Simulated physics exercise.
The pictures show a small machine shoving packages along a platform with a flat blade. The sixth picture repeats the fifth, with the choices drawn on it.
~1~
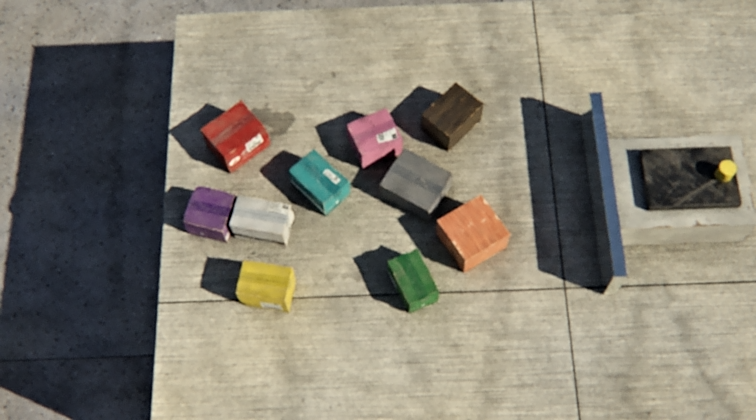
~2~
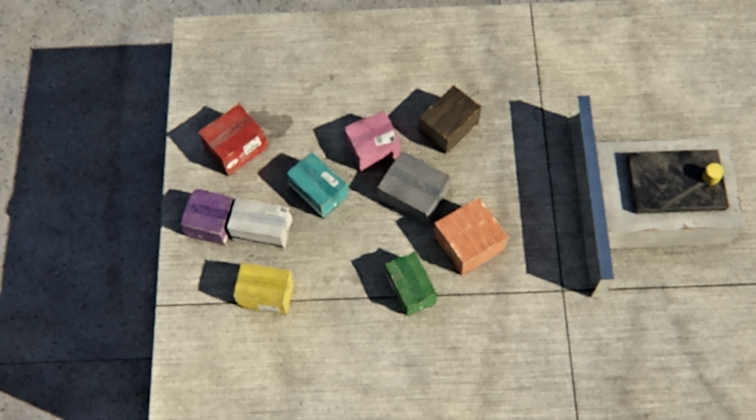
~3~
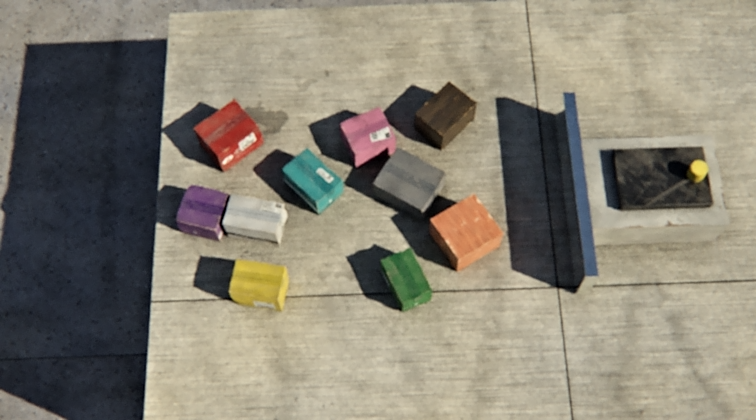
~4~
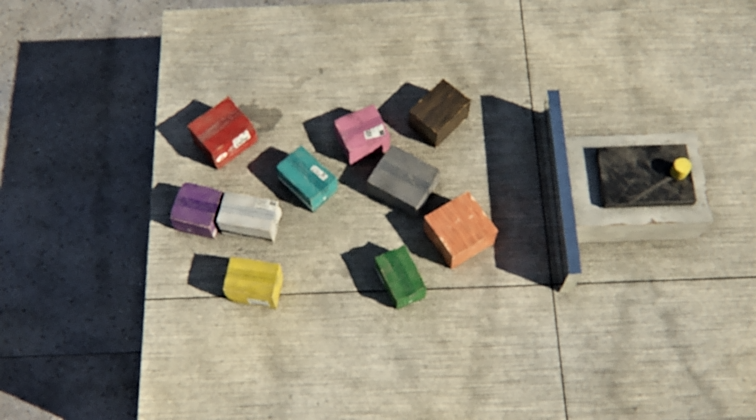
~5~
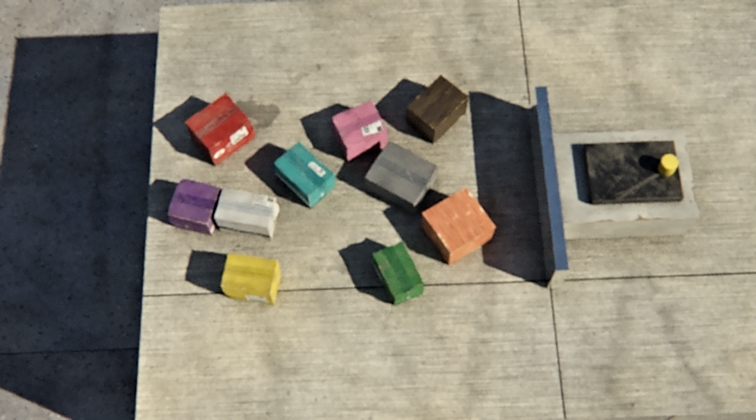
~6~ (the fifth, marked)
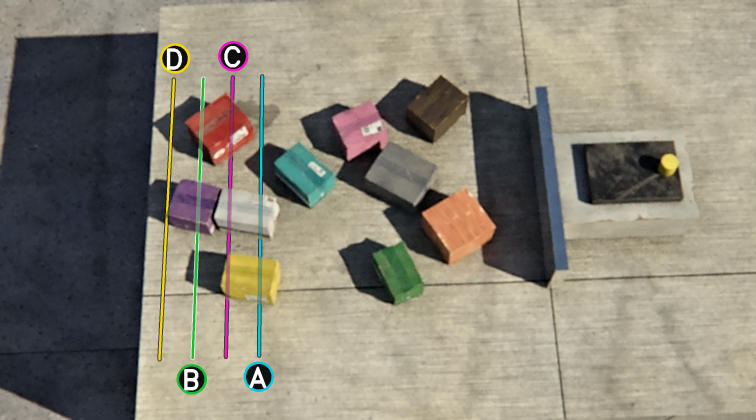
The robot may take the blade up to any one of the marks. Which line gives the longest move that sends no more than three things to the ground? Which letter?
It should halt at C.
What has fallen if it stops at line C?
It is the purple box.
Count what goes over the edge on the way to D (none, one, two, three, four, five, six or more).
Six or more.
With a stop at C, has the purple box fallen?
Yes.
On the marked copy, A at (261, 207); B at (198, 210); C at (229, 209); D at (167, 211).
With C. Early on, robot (510, 176); green box (382, 282); black crate (405, 102).
Further on, robot (393, 181); purple box (159, 213); white parcel (211, 222).
At the end, robot (302, 184); purple box over the edge; red parcel (161, 117); one fallen.
As for the rest, A is within the limit but short; B drops four; D drops seven.
